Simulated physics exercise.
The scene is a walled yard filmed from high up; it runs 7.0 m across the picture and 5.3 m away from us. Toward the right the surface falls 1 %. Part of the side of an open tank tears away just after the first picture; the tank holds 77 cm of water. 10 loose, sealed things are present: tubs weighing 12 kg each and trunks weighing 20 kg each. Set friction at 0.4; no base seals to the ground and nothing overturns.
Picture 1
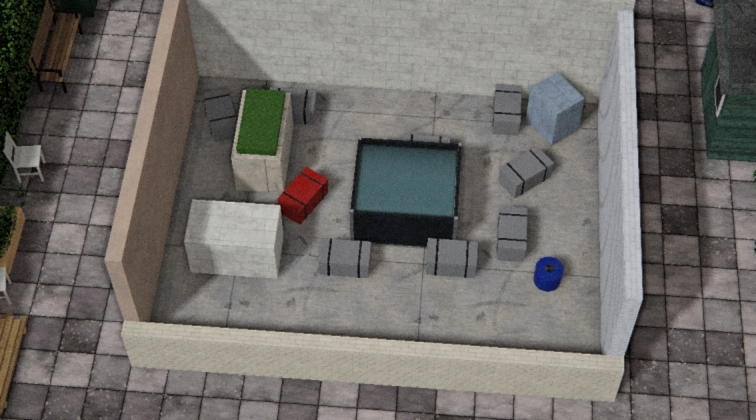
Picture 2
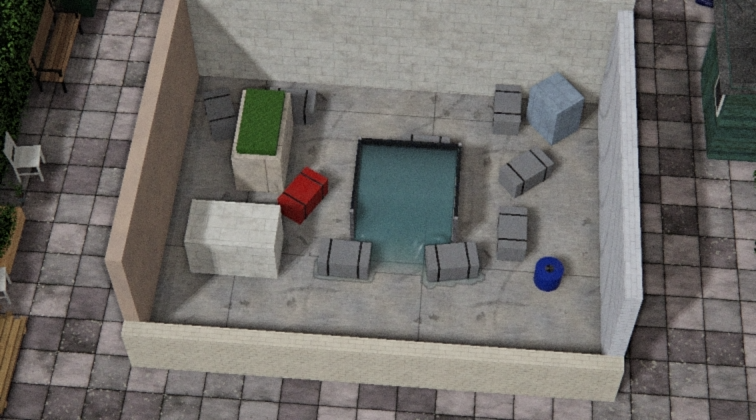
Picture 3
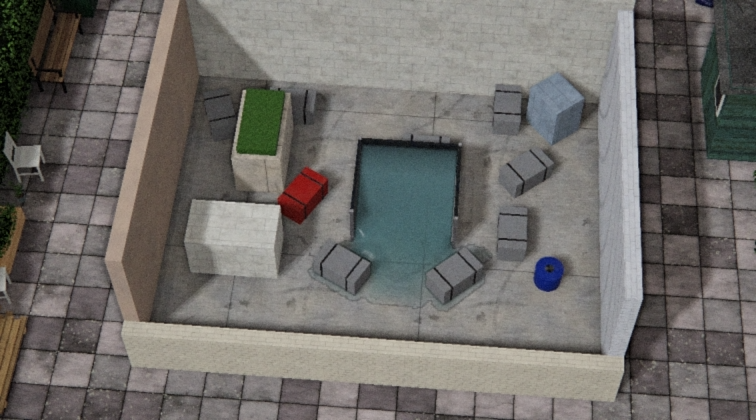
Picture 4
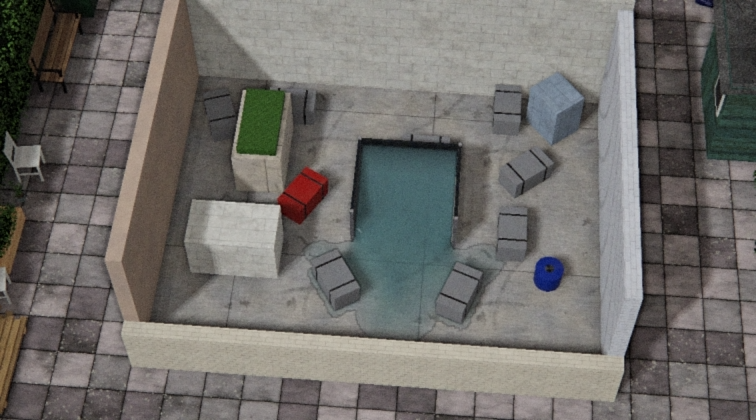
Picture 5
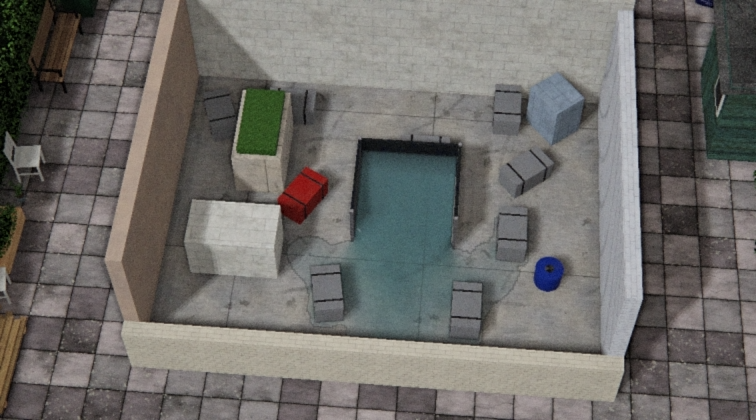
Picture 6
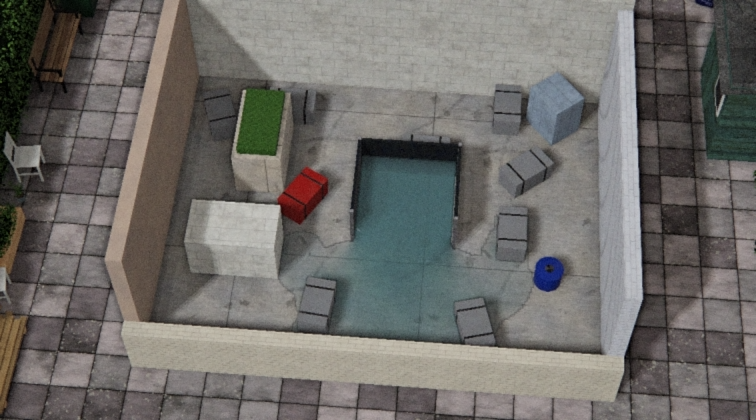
Water poured from the near side of an open tank and spread across the walled yard's floor, swinging two grey boxes around and pushing them forward while the red trunk and blue tub stayed put.
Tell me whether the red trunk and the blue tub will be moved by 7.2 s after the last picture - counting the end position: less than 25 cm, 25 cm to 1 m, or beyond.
My prediction: The red trunk lingers near its start, the blue tub strays a long way.
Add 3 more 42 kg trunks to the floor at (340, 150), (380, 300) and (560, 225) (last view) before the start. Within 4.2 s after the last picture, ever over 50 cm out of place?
Going through them in the order asked, they come out shy of the mark, clear of the mark and clear of the mark.
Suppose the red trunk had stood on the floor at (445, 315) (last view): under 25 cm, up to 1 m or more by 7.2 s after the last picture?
I'd say it lands far off.
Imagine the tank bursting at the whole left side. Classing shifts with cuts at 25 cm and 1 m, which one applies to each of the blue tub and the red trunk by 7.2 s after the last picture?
If so, the blue tub remains in place, the red trunk is washed away.
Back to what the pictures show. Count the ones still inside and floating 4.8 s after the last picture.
The count is 2.
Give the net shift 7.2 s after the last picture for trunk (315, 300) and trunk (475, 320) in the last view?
In that order: 250 cm, 300 cm.
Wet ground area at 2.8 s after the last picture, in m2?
Near 21 m2 in all.
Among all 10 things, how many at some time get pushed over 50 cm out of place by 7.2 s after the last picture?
Count: 6.
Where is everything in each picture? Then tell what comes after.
In the first picture, the red trunk at (303, 189), on the bottom; the blue tub at (549, 269), on the bottom; 2.1 m2 under water; 0 of 10 have shifted.
In the second picture, the red trunk at (303, 189), on the bottom; the blue tub at (549, 269) rests on the ground; 2.9 m2 under water; 1 of 10 have shifted.
In the third picture, the red trunk at (303, 189) rests on the ground; the blue tub at (549, 269) rests on the ground; 4.1 m2 under water; 2 of 10 have shifted.
In the fourth picture, the red trunk at (303, 189) rests on the ground; the blue tub at (549, 269) rests on the ground; 5.8 m2 under water; 2 of 10 have shifted.
In the fifth picture, the red trunk at (303, 189), on the bottom; the blue tub at (549, 269) rests on the ground; water covers 7.5 m2; 2 of 10 have shifted.
In the sixth picture, the red trunk at (303, 189) rests on the ground; the blue tub at (549, 269), on the bottom; 8.8 m2 under water; 2 of 10 have shifted.
Then, 0.9 s after the last picture the red trunk is near (303, 189), 0.0 m from its start, aground; the blue tub is near (549, 269), 0.0 m from its start, aground; 0 afloat.
Then, 2.8 s after the last picture the red trunk is near (303, 189), 0.0 m from its start, aground; the blue tub is near (540, 234), 0.7 m from its start, aground; 1 afloat.
Then, 4.8 s after the last picture the red trunk is near (303, 189), 0.0 m from its start, aground; the blue tub is near (537, 166), 2.0 m from its start, aground; 2 afloat.
Then, 7.2 s after the last picture the red trunk is near (303, 189), 0.0 m from its start, aground; the blue tub is near (502, 125), 2.9 m from its start, aground; 2 afloat.
